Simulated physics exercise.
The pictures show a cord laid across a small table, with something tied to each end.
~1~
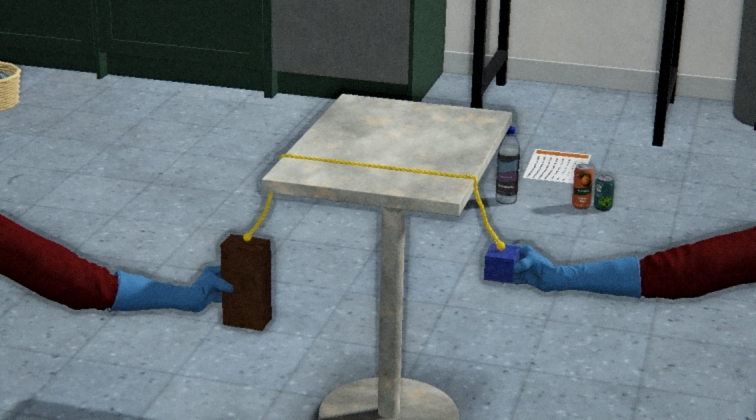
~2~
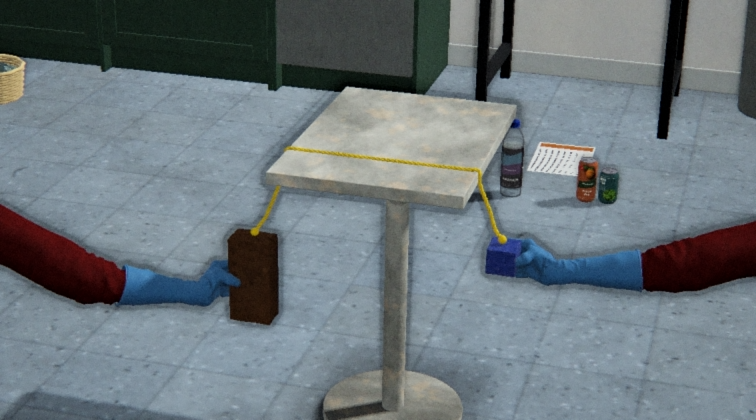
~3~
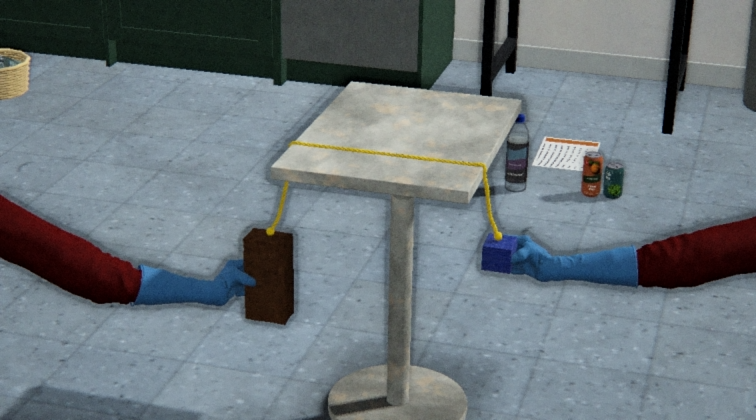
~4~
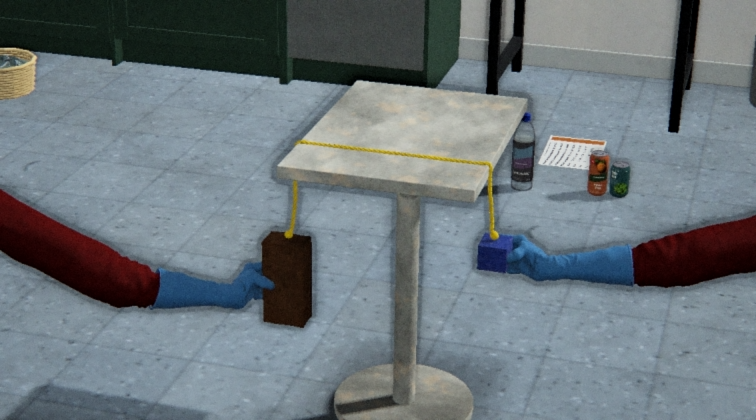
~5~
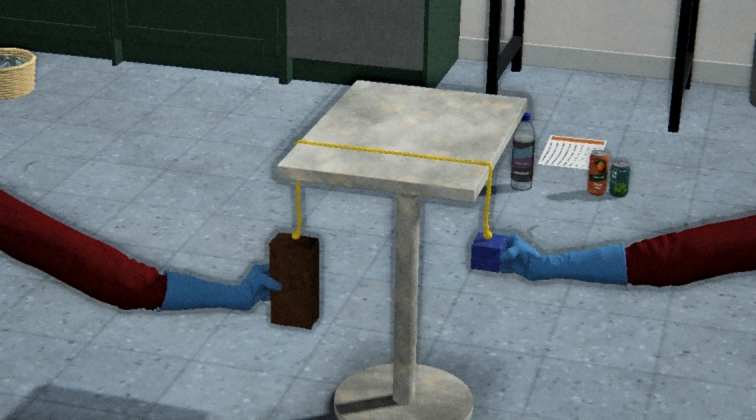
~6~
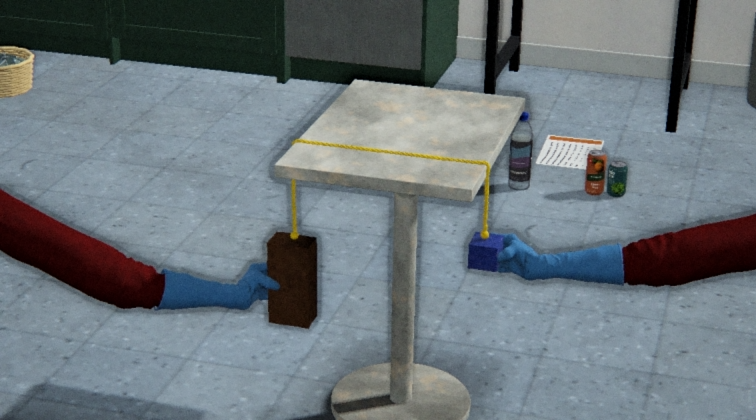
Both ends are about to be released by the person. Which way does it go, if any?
Down on the left.
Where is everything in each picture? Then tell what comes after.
The first frame shows left brick (246, 282); right block (502, 263); cord over the top (363, 165).
The second frame shows left brick (254, 277); right block (504, 257).
The third frame shows left brick (269, 276); right block (500, 254).
The fourth frame shows left brick (287, 279); right block (495, 253).
The fifth frame shows left brick (295, 281); right block (489, 252).
The sixth frame shows left brick (292, 280); right block (486, 252); cord over the top (375, 151).
Then, 0.40 s past the final frame, left brick lower near (296, 365); right block pulled up onto the top.
Then, 0.82 s past the final frame, left brick down on the floor near (285, 382); right block down on the floor near (43, 383).
Then, 1.24 s past the final frame, left brick down on the floor near (300, 385); right block down on the floor.
When it is over, left brick down on the floor near (296, 386); right block down on the floor. The cord sinks on the left side.
